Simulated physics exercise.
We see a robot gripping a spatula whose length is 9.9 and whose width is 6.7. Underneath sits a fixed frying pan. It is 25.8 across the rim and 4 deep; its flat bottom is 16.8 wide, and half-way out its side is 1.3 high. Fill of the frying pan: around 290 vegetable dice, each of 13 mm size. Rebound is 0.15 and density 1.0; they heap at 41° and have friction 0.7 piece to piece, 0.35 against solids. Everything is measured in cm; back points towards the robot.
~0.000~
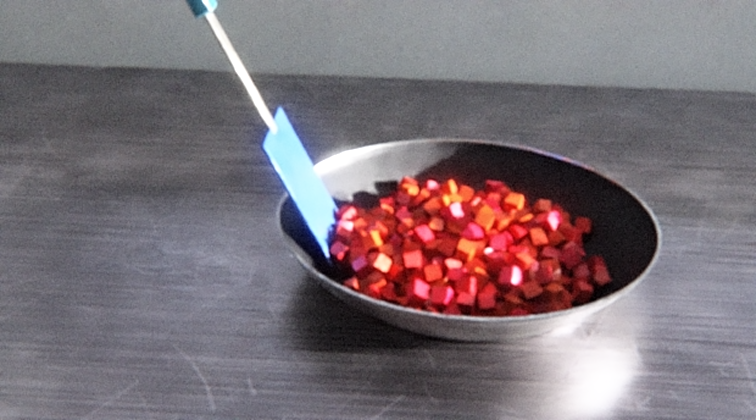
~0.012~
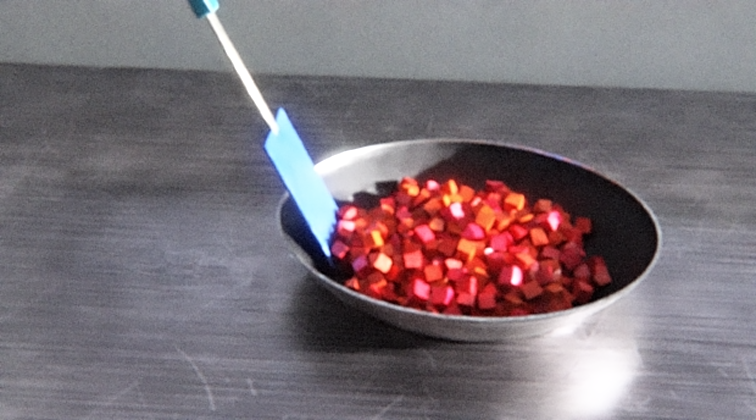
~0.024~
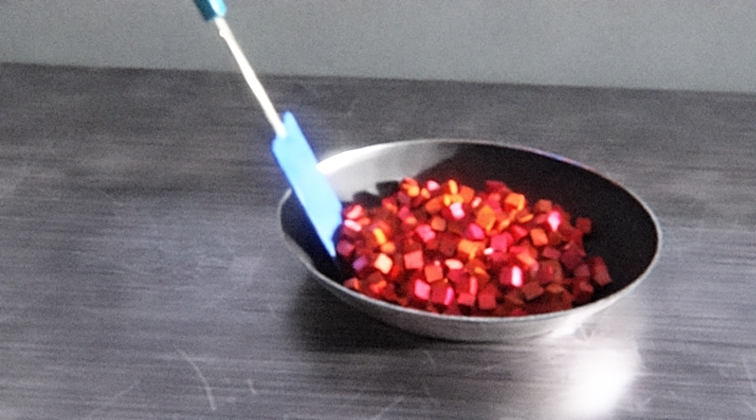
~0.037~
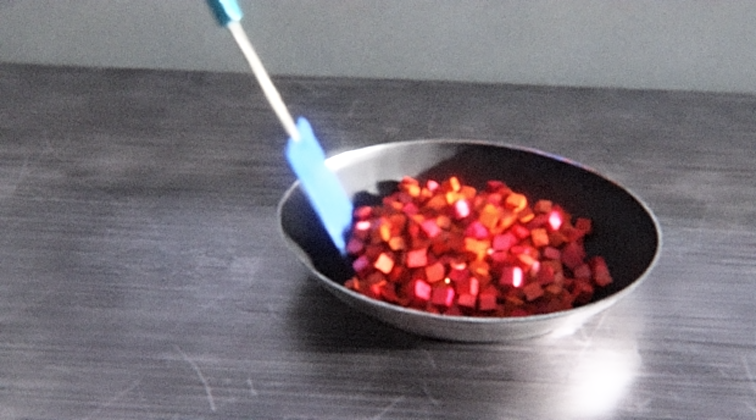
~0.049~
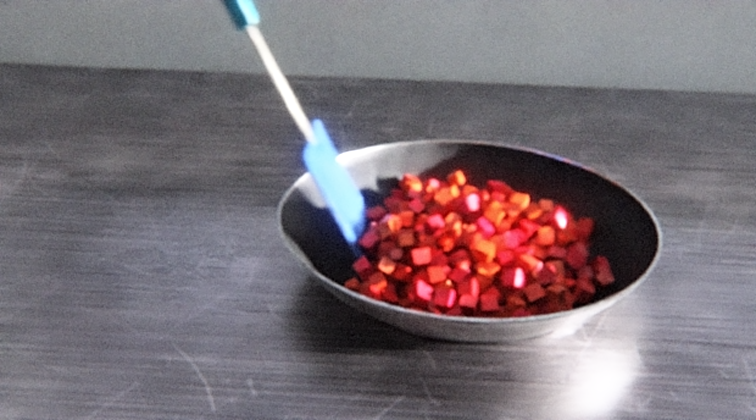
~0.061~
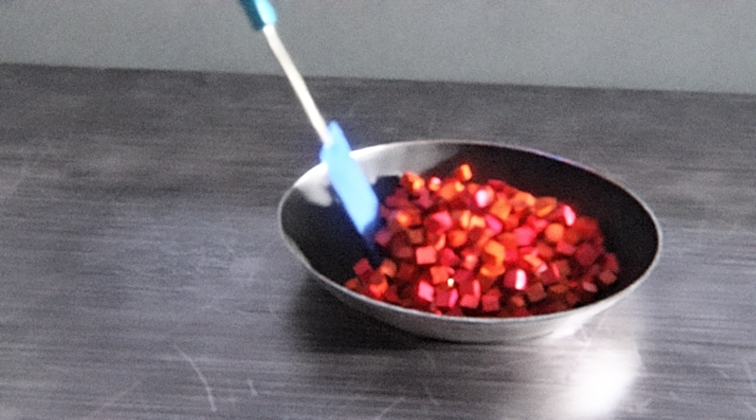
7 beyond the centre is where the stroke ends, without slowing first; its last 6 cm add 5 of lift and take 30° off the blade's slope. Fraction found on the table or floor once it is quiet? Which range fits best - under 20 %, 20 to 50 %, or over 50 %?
The range that fits: Under 20 %.
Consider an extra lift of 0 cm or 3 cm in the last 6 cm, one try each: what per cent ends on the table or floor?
First try about 10 %, second try about 15 %.
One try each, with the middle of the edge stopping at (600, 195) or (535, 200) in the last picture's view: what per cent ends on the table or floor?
Try 1: Approx. 20 %; try 2: Approx. 5 %.
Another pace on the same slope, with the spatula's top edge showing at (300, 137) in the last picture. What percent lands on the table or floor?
Roughly 5 per cent.
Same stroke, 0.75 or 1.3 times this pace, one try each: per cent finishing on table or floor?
About 10 and 15 per cent.
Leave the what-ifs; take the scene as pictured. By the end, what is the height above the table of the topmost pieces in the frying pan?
Near 5.5 centimetres high.
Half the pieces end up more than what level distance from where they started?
The figure is about 5 cm.
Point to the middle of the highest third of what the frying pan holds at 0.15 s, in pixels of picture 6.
Around (567, 220).
After 0.11 s, sloping 63°, highest piece 7 above the table; 291 in the frying pan.
After 0.15 s, sloping 53°, highest piece 7 above the table; 289 in the frying pan, 2 on the blade or in flight.
After 0.38 s, sloping 33°, highest piece 6 above the table; 249 in the frying pan, 42 on the table or floor.
After 1.43 s, sloping 33°, highest piece 5 above the table; 249 in the frying pan, 42 on the table or floor.
At rest, 249 in the frying pan, 42 on the table or floor. That is 14 % on the table or floor.
